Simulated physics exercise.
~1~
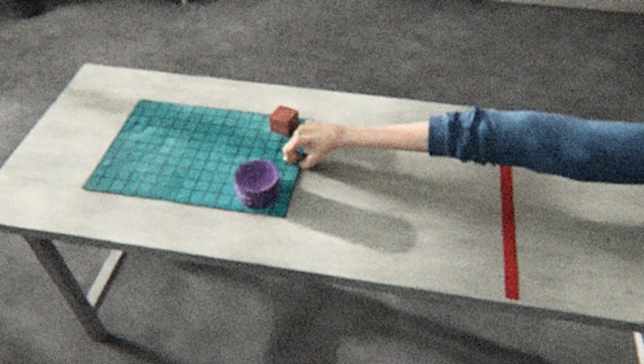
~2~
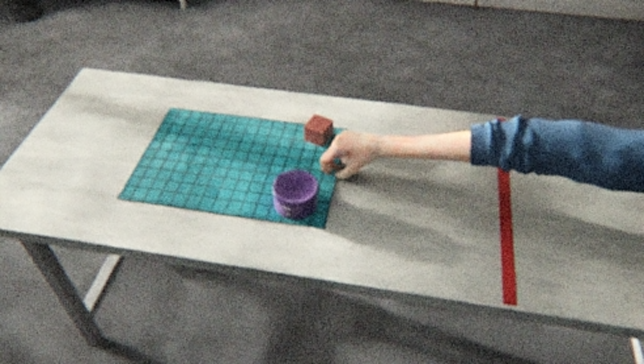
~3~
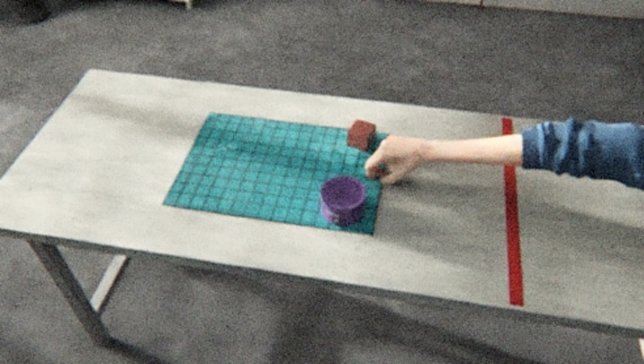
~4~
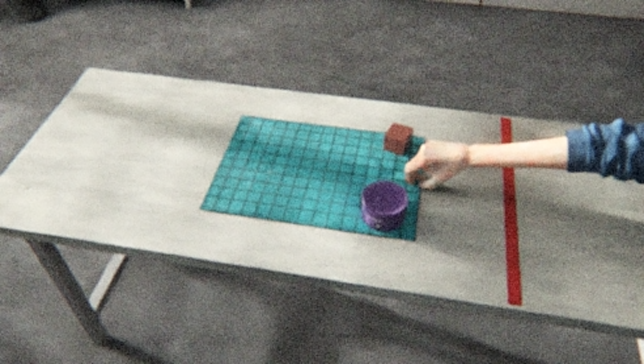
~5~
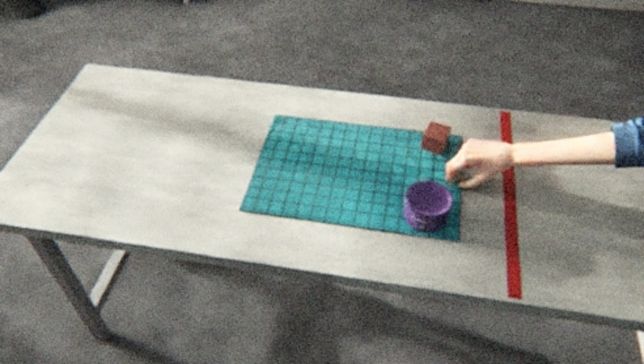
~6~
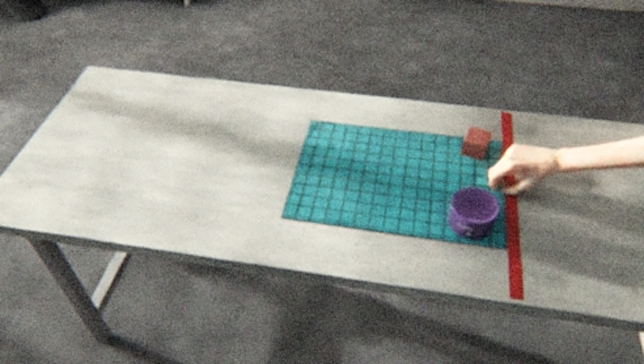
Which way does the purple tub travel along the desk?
The purple tub travels to the right, riding on the turquoise cloth as the hand draws it along.
